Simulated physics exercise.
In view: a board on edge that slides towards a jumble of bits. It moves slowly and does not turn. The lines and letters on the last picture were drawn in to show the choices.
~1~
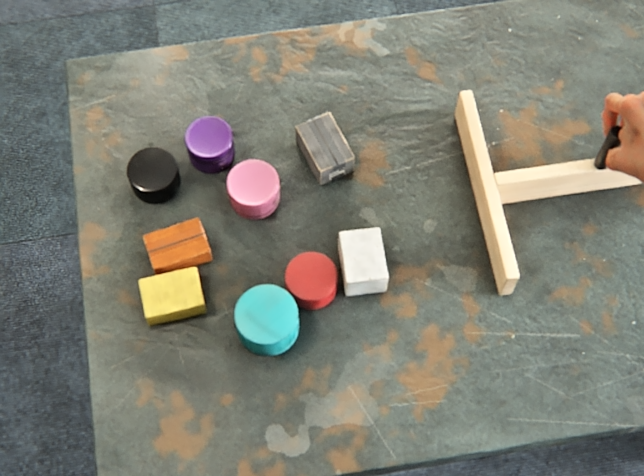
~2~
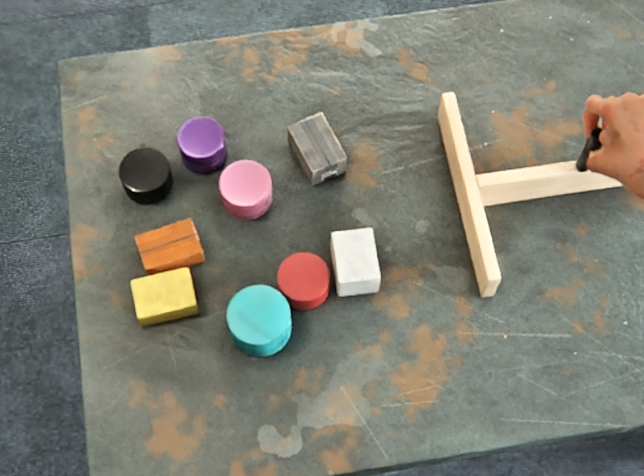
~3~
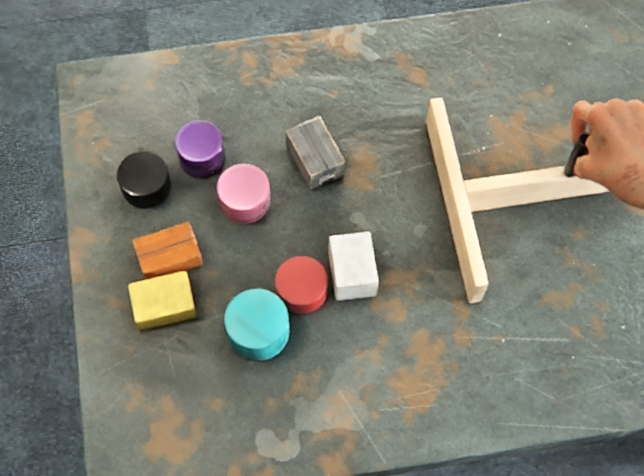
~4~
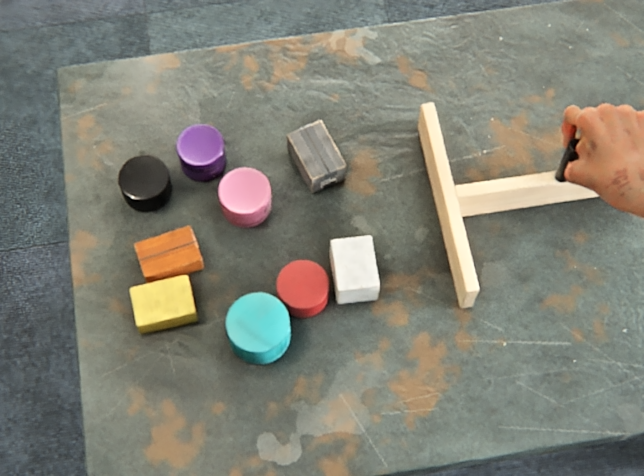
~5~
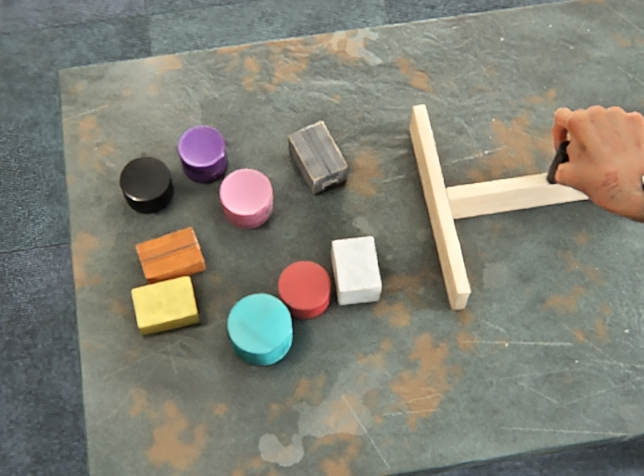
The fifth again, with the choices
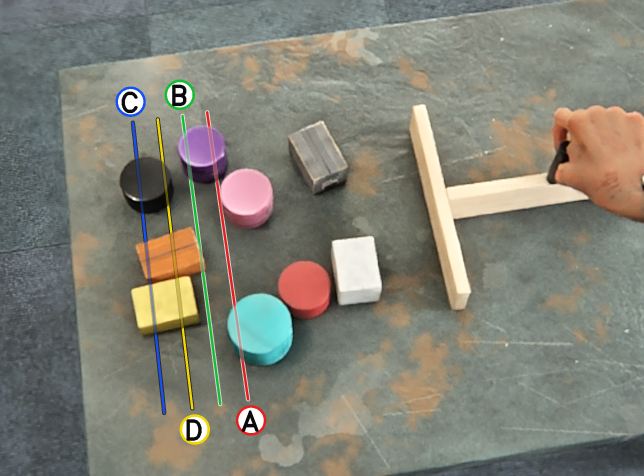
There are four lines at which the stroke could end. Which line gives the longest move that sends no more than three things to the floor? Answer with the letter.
No farther than C.
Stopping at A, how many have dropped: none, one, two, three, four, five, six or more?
In all, none.
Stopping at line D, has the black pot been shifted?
Yes.
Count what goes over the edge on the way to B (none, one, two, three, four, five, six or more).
By then, none.
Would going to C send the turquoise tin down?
No.
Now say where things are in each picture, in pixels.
The first frame shows pink jar (254, 190); turquoise tin (267, 321); black pot (154, 175).
The second frame shows board (471, 182); grey box (317, 149).
The third frame shows board (459, 188); red tin (301, 286).
The fourth frame shows board (449, 193); yellow block (164, 304).
The fifth frame shows board (441, 195); pink jar (247, 199); turquoise tin (260, 330); black pot (146, 185).
On the marked copy, A at (226, 247); B at (200, 251); C at (148, 259); D at (174, 255).
Following C. Soon after the start, board (336, 211); grey box (297, 160); red tin (271, 281).
Later, board (228, 227); yellow block (117, 326); black pot (121, 196).
In the end, board (147, 239); yellow block over the edge; orange box over the edge; two fallen.
As for the rest, A is within the limit but short; B is within the limit but short; D is within the limit but short.
